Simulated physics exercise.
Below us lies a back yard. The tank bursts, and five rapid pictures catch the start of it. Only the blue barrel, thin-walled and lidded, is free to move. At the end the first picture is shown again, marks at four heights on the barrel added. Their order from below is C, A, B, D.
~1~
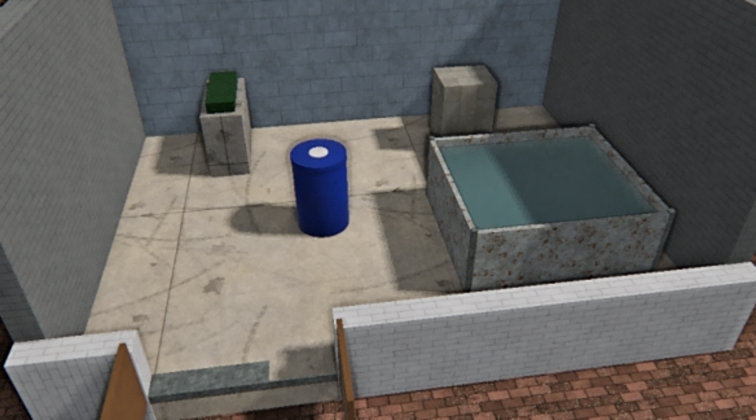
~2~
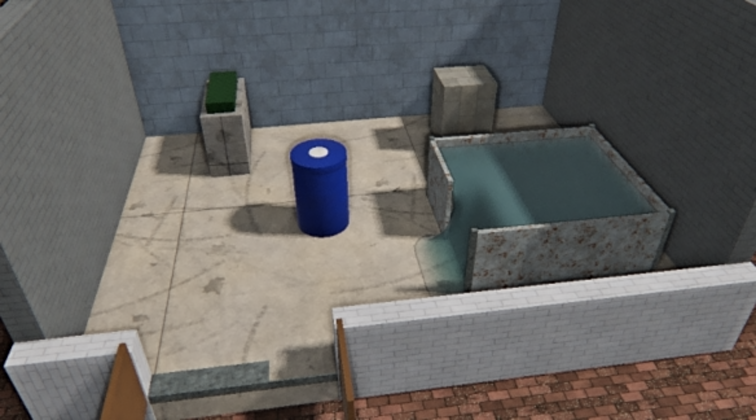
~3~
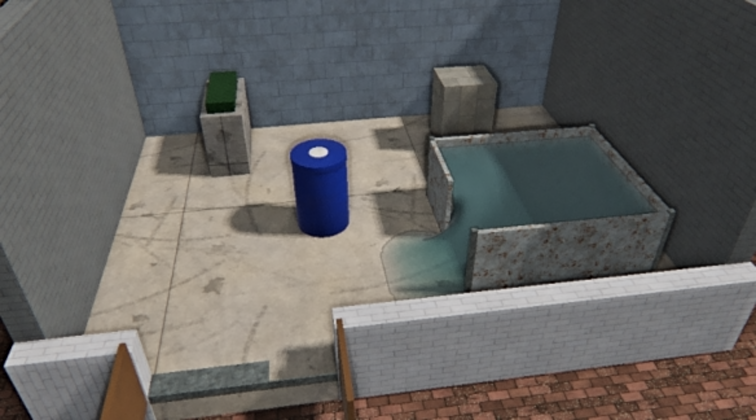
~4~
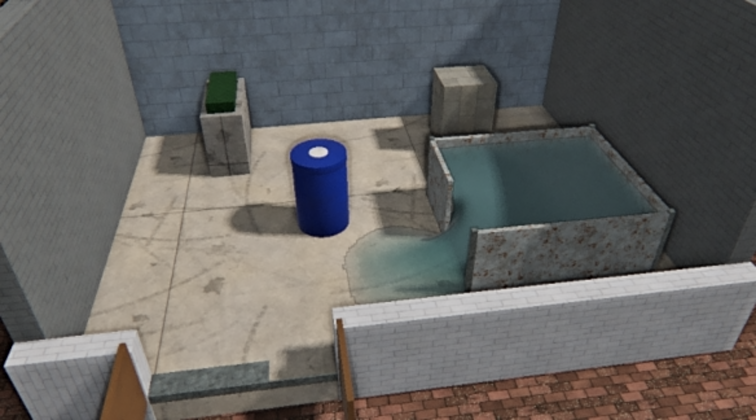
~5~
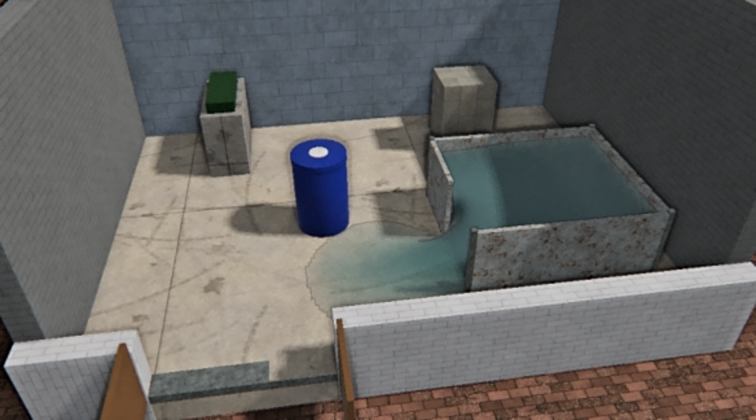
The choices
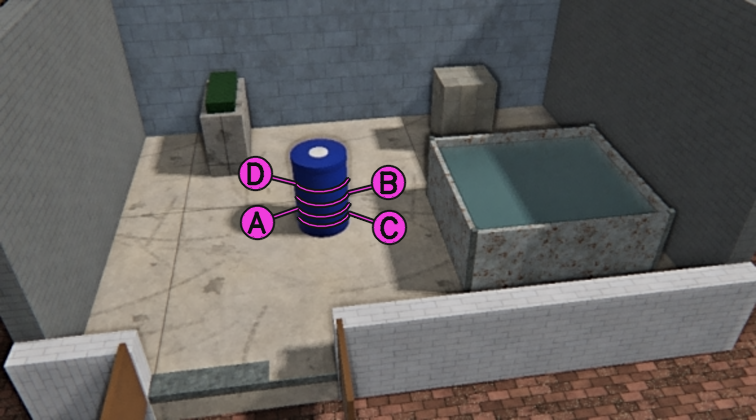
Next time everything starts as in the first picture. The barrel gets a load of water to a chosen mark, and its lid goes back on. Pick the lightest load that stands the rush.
Level C just does it.
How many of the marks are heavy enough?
All four.
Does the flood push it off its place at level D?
No, that is safe.
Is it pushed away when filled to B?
No, not at all.
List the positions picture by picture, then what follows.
Lid of the blue barrel at (319, 153); tank full, its middle at (539, 179); open gate at (237, 323).
Water covers 2 % of the ground and is seen nearest the barrel at (425, 242).
Water covers 4 % of the ground and is seen nearest the barrel at (400, 239).
Water covers 6 % of the ground and is seen nearest the barrel at (360, 247).
Lid of the blue barrel at (319, 153); water covers 10 % of the ground and is seen nearest the barrel at (341, 238).
On the marked copy, A at (325, 216); B at (324, 205); C at (325, 226); D at (323, 191); from the bottom up C, A, B, D.
For level A, it does not move.
For level B, it does not move.
For level C, it does not move.
For level D, it does not move.
